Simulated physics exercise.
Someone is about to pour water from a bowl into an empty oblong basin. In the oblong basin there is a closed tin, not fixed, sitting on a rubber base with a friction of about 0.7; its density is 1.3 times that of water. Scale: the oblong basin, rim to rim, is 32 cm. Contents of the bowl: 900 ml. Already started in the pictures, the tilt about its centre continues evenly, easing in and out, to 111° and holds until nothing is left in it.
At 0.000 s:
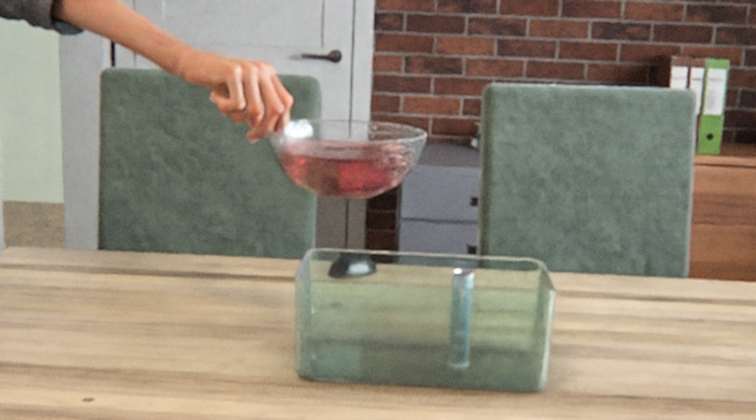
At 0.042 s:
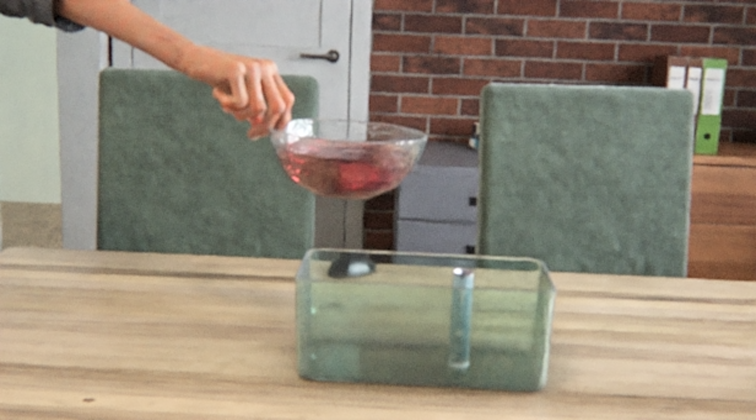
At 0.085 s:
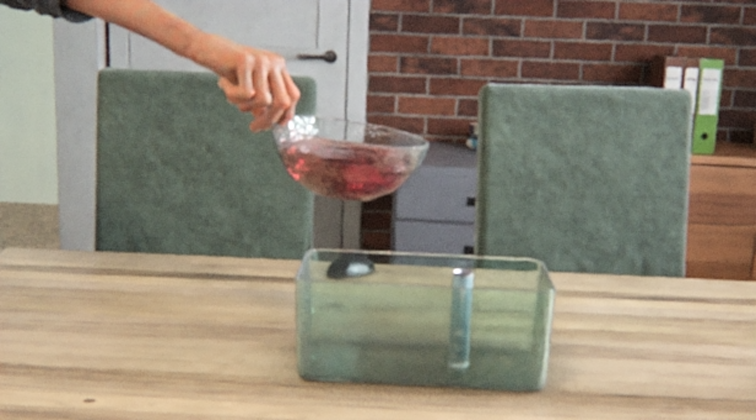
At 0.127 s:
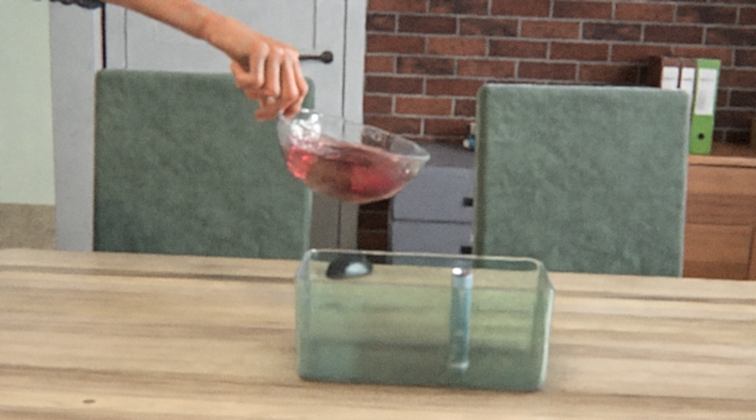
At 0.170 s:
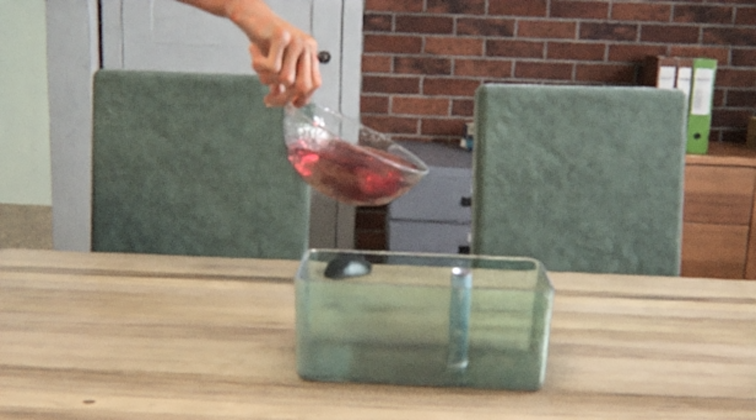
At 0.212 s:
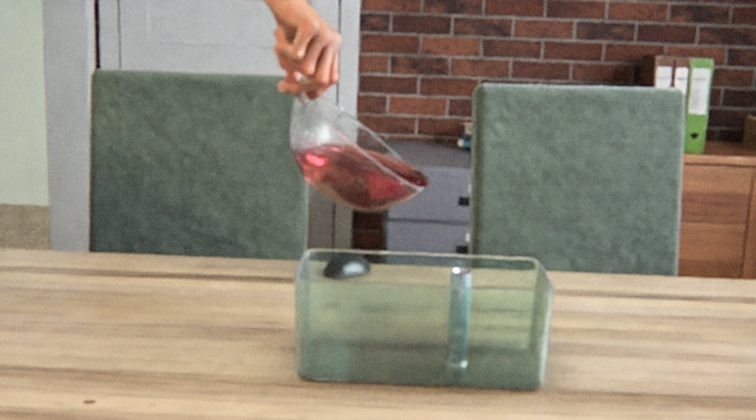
In the video, a hand holds a glass bowl of reddish liquid above a clear oblong basin containing an upright cylinder on a wooden table, then steadily tilts the bowl to the right, and the liquid shifts toward its lowered rim.
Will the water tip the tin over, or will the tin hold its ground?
It is tipped over.
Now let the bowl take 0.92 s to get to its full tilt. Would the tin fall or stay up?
Outcome - the tin remains standing.
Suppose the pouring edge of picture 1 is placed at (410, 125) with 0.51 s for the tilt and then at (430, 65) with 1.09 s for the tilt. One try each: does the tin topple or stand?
The tin overturns the first time and stays vertical the second time.
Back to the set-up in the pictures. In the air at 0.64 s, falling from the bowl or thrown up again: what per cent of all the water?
Roughly 8 per cent.
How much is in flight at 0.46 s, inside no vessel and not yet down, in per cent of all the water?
Roughly 20 percent.
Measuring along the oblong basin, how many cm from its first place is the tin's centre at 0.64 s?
I'd put it at around 3 centimetres.
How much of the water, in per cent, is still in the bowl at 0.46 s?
Close to 2 in a hundred.
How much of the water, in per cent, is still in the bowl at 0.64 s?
Share remaining: Approx. 0 %.
Then, 0.46 s in, the tilt is 105° and 2 per cent is still to pour; the tin stands where it began.
Then, 0.64 s in, the tilt is 111° and 0 per cent is still to pour; the tin stands 3 cm from where it began.
Then, 0.83 s in, the tilt is 111° and 0 per cent is still to pour; the tin leans 12°.
Then, 1.04 s in, the tilt is 111° and 0 per cent is still to pour; the tin lies on its side.
Finally, the tin lies on its side.
